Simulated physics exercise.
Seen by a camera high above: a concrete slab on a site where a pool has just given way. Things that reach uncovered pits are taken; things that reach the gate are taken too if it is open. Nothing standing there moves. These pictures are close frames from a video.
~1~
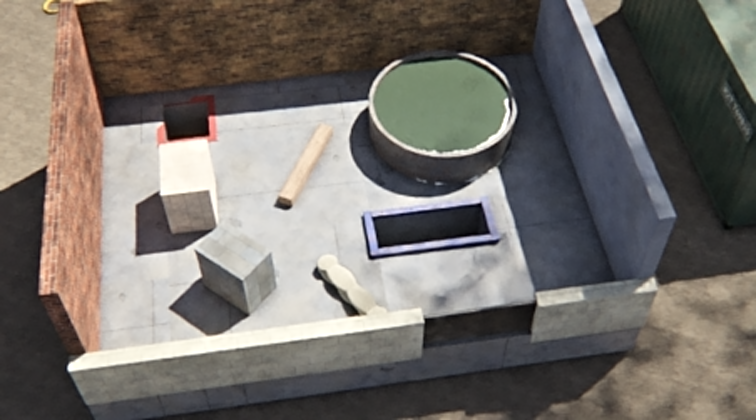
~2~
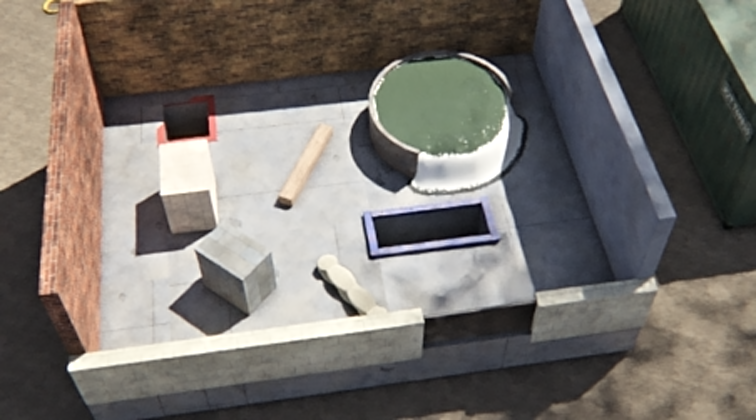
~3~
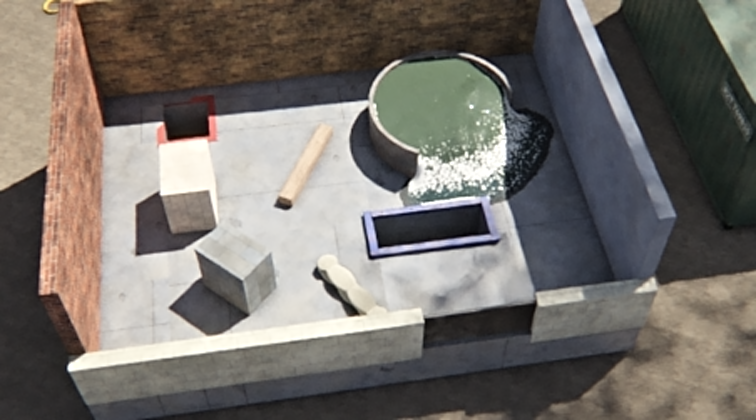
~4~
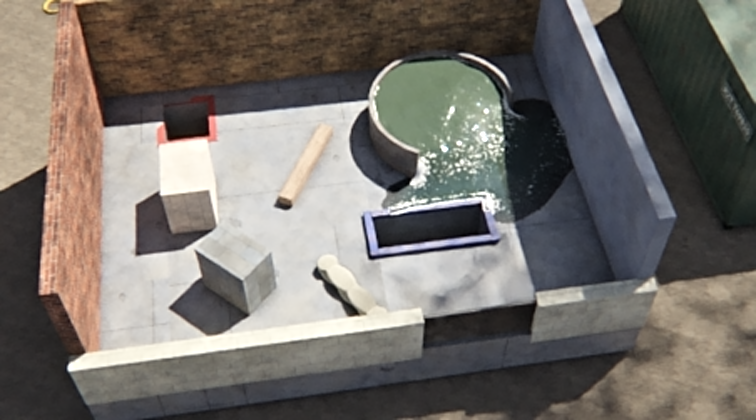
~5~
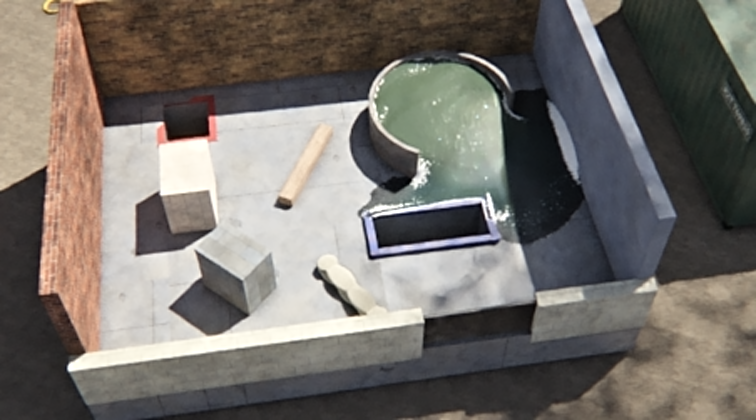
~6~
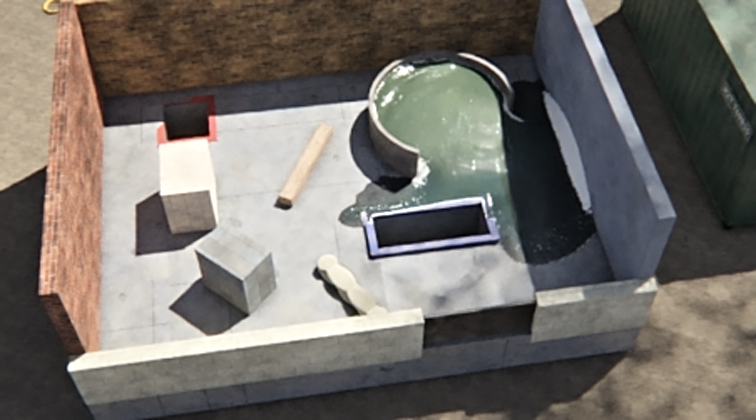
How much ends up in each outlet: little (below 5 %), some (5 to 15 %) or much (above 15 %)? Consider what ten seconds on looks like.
Outlet by outlet: Gate - little, blue pit - much, red pit - little.
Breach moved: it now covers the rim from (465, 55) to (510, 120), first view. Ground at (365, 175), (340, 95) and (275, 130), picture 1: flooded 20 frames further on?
Going point by point: Left unwetted, waterlogged, waterlogged.
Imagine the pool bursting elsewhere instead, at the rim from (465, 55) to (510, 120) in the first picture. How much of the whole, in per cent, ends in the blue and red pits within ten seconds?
Result - blue: 2 %; red: 6 %.
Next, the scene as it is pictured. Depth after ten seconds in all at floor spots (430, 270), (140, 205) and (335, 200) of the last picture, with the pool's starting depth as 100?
Respectively 14, 2 and 8 per cent.
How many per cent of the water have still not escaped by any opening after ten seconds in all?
80 % or so.
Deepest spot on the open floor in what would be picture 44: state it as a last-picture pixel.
Around (427, 334).
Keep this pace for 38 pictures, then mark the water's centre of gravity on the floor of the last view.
Around pixel (434, 215).
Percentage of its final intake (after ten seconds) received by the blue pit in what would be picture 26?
My estimate: Close to 85 per cent.
A moment on, water covers 25 % of the floor; the gate 0 %, the blue pit 9 %, the red pit 0 %.
Next, water covers 30 % of the floor; the gate 0 %, the blue pit 13 %, the red pit 0 %.
Then, water covers 50 % of the floor; the gate 0 %, the blue pit 16 %, the red pit 0 %.
Later, water covers 70 % of the floor; the gate 0 %, the blue pit 17 %, the red pit 0 %.
In the end, water covers 90 % of the floor; the gate 0 %, the blue pit 18 %, the red pit 2 %.
